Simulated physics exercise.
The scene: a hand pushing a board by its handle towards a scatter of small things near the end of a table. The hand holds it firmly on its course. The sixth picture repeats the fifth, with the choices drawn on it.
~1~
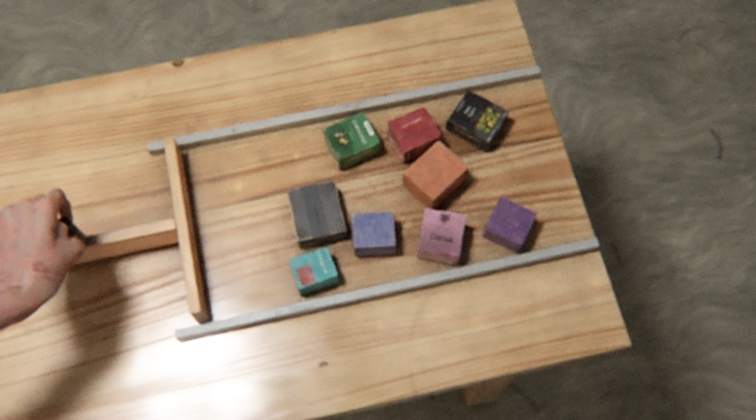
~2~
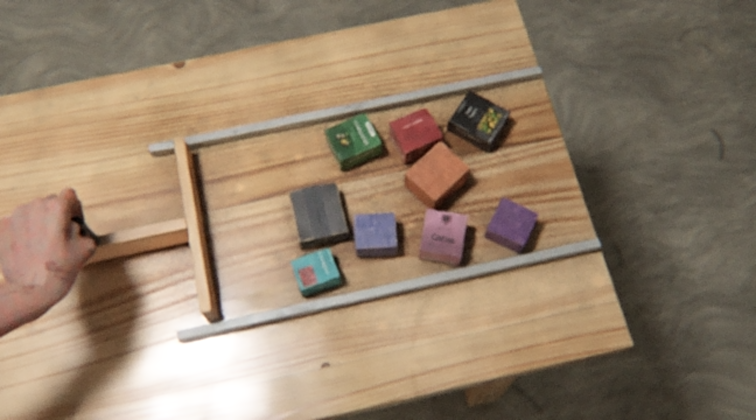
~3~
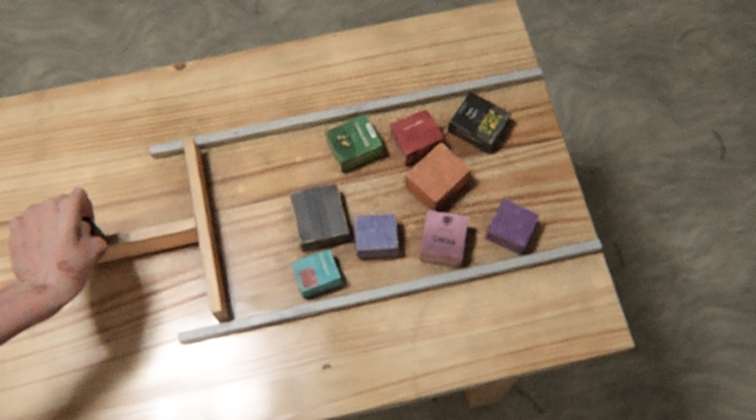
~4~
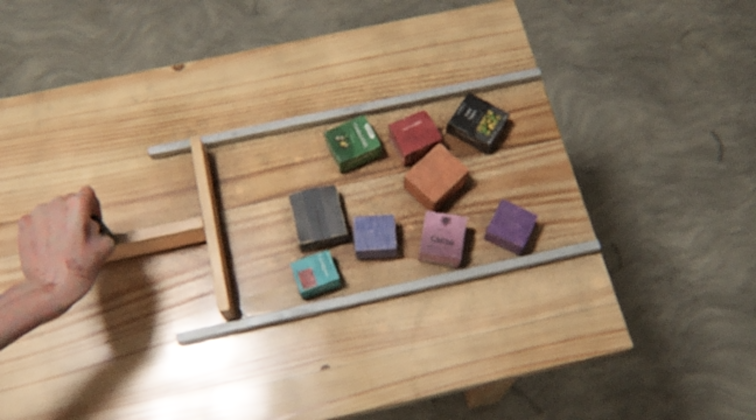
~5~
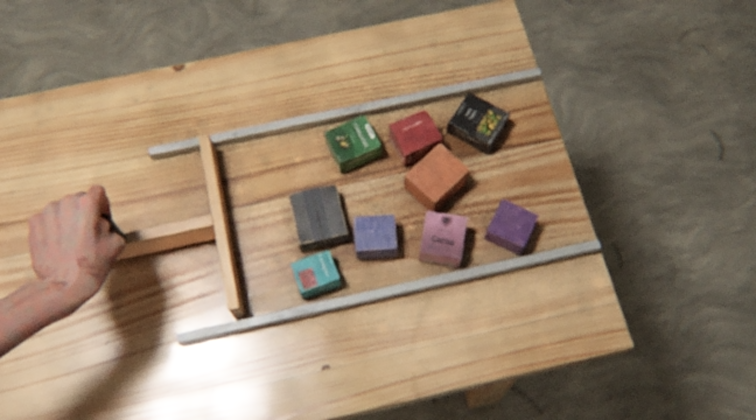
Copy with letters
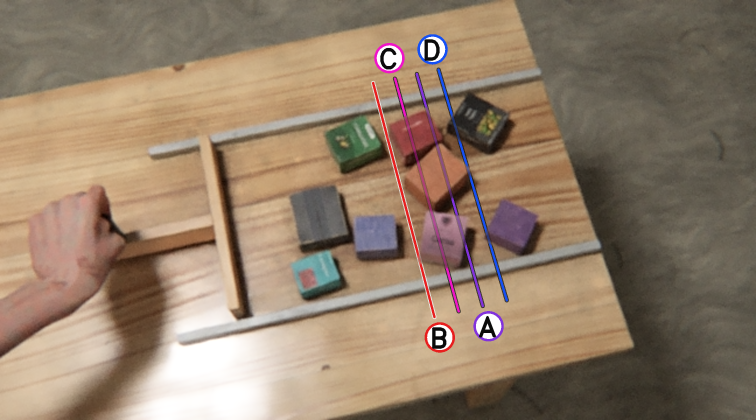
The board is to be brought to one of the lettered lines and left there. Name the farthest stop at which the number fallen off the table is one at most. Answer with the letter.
At A, and not beyond.
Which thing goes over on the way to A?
It is the purple block.
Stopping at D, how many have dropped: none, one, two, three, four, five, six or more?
By then, two.
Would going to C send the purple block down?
No.
On the marked copy, A at (448, 184); B at (402, 194); C at (425, 189); D at (471, 179).
Taking A. A third of the way, board (301, 200); turquoise packet (343, 269); blue block (386, 237).
Two thirds of the way, board (384, 183); purple block (549, 224); black box (493, 121).
When it is over, board (446, 169); purple block over the edge; black box (550, 117); one fallen.
As for the rest, B is within the limit but short; C is within the limit but short; D drops two.
